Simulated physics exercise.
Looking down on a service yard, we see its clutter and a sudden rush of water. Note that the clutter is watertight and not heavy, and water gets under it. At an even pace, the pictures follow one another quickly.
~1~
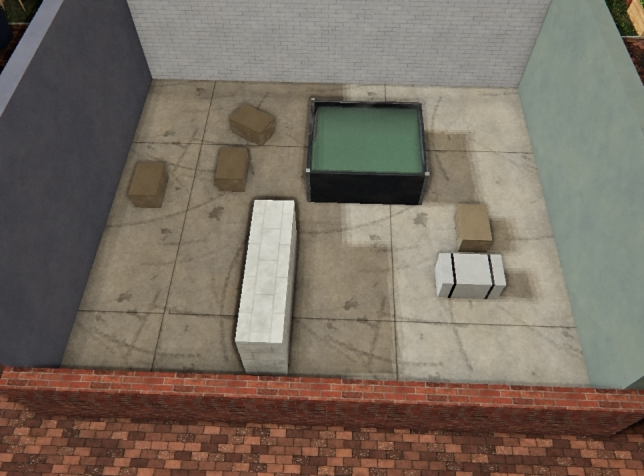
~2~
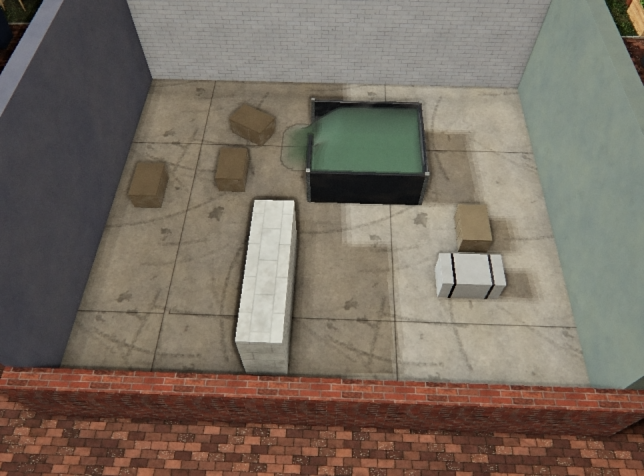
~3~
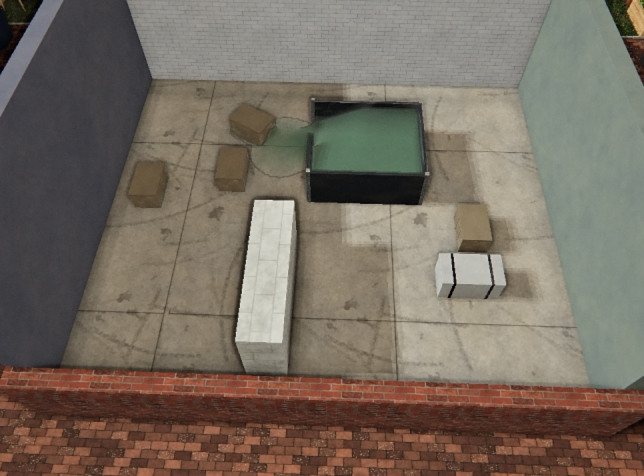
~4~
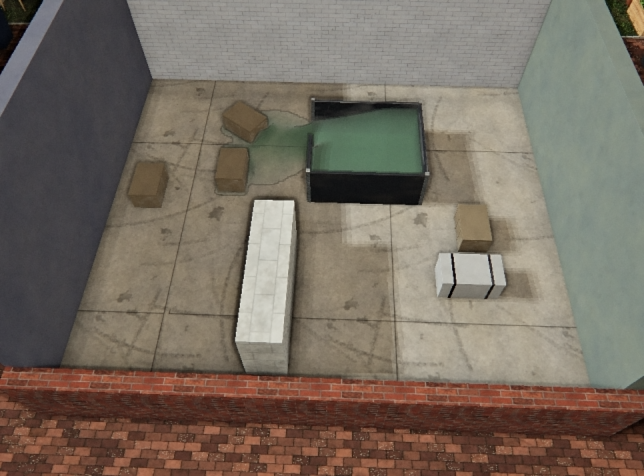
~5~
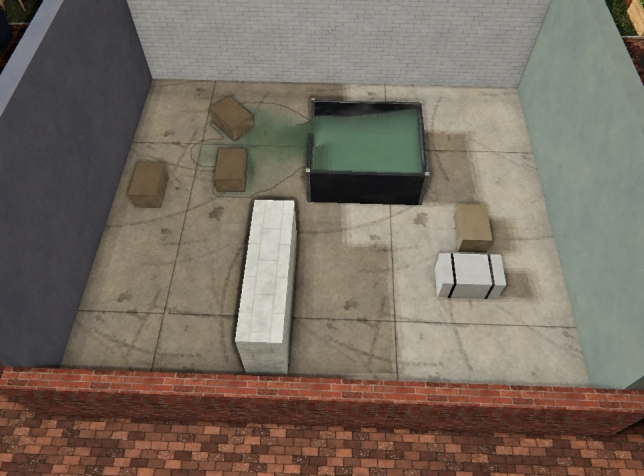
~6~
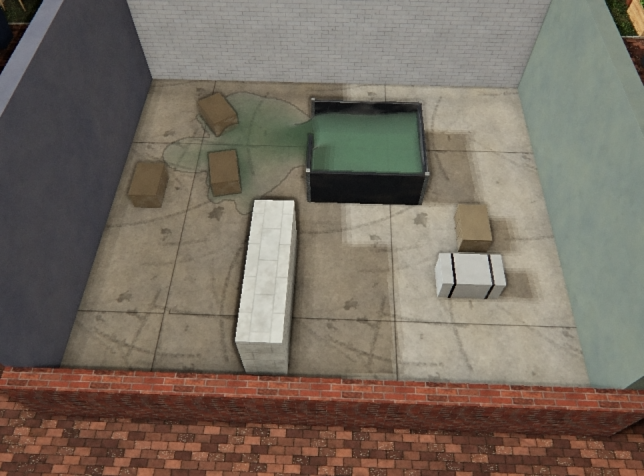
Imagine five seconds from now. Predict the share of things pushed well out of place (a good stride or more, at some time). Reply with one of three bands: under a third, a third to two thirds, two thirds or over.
A third to two thirds.
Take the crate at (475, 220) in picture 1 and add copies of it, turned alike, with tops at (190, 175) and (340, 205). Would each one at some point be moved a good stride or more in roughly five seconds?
Taking them in order, the first one goes the distance and the second one never gets that far.
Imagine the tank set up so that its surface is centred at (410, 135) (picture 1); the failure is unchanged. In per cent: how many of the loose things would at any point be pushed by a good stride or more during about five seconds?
My reckoning says roughly 60 percent.
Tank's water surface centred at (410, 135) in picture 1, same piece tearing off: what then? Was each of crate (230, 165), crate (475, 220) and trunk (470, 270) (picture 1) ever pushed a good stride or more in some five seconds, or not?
The first: Travelled far enough; the second: Did not travel far; the third: Did not travel far.
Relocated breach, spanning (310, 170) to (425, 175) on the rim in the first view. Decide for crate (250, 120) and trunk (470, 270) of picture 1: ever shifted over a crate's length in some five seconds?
The first one didn't get there, while the second went the full length.
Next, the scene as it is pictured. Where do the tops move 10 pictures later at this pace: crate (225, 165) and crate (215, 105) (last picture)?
Around (158, 234) and (151, 85).
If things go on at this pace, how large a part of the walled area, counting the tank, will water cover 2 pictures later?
It comes to some 25 in a hundred.
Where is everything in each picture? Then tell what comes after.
In the first picture, a crate at (252, 118), on the bottom; a crate at (231, 163), on the bottom; 0 of 5 have shifted.
In the second picture, a crate at (252, 118), on the bottom; a crate at (231, 163), on the bottom; 0 of 5 have shifted.
In the third picture, a crate at (252, 118), on the bottom; a crate at (231, 163), on the bottom; 0 of 5 have shifted.
In the fourth picture, a crate at (244, 116), on the bottom, close to its start; a crate at (231, 163) rests on the ground; 1 of 5 have shifted.
In the fifth picture, a crate at (231, 112) rests on the ground, a stride from its start; a crate at (230, 163), on the bottom; 1 of 5 have shifted.
In the sixth picture, a crate at (217, 107), on the bottom, a stride from its start; a crate at (223, 166) rests on the ground, close to its start; 2 of 5 have shifted.
A moment on, 2 of 5 are well off their spots; 0 afloat.
Next, 3 of 5 are well off their spots; 2 afloat.
Later, 3 of 5 are well off their spots; 1 afloat.
In the end, 3 of 5 are well off their spots, and 3 have been at some point; 3 afloat.
